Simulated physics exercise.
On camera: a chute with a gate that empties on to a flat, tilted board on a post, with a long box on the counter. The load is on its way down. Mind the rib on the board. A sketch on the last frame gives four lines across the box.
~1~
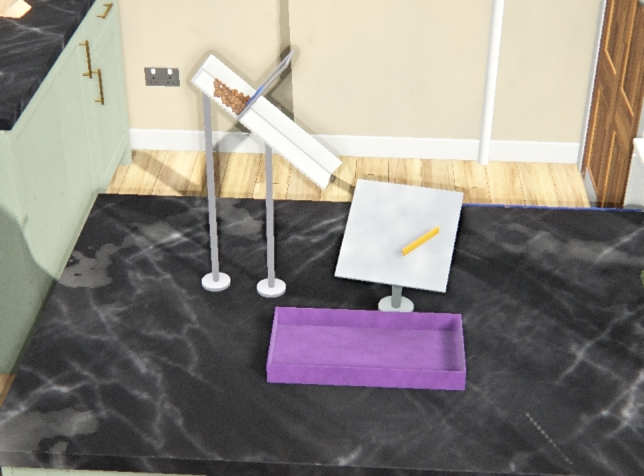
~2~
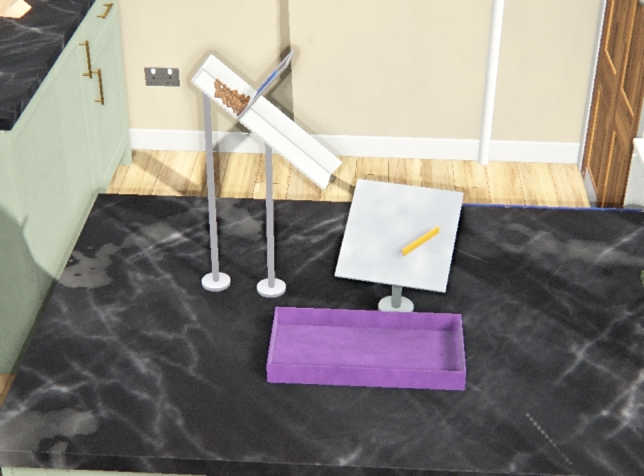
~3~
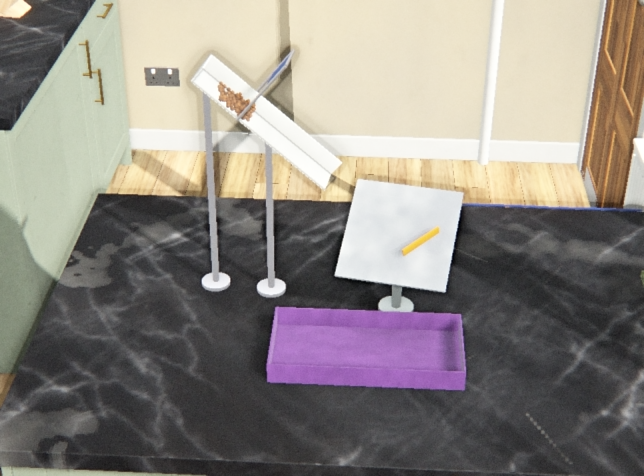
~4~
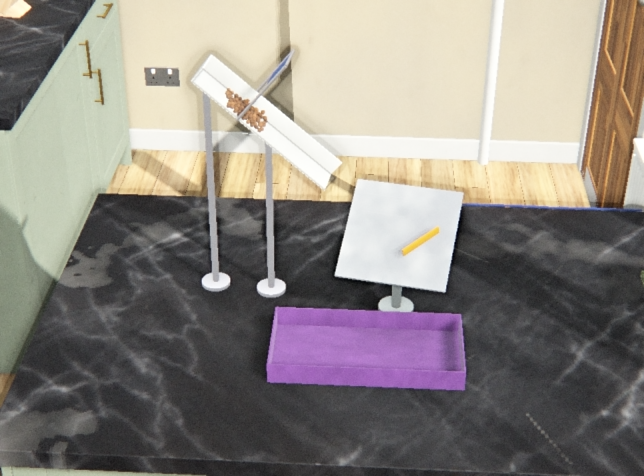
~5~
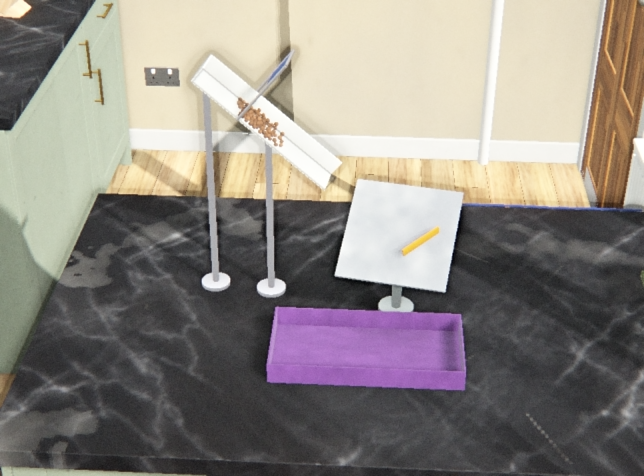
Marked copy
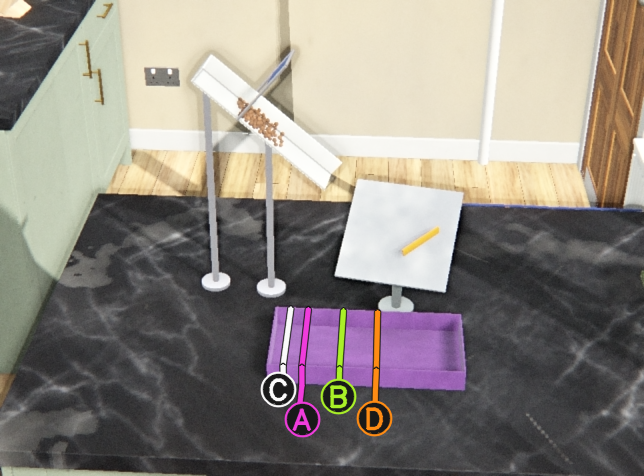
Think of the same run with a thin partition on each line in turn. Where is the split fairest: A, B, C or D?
It is D.
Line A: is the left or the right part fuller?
Right.
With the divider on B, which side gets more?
More lands on the right.
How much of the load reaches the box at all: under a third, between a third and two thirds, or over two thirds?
Over two thirds.
On the marked copy, line A crosses the front rim at (301, 366); line B crosses the front rim at (339, 367); line C crosses the front rim at (283, 365); line D crosses the front rim at (376, 369).
For line A, of what is caught, none at all on the left of the divider, the whole lot on the right.
For line B, of what is caught, only a few on the left of the divider, all but a few on the right.
For line C, of what is caught, none at all on the left of the divider, the whole lot on the right.
For line D, of what is caught, close to half on the left of the divider, close to half on the right.
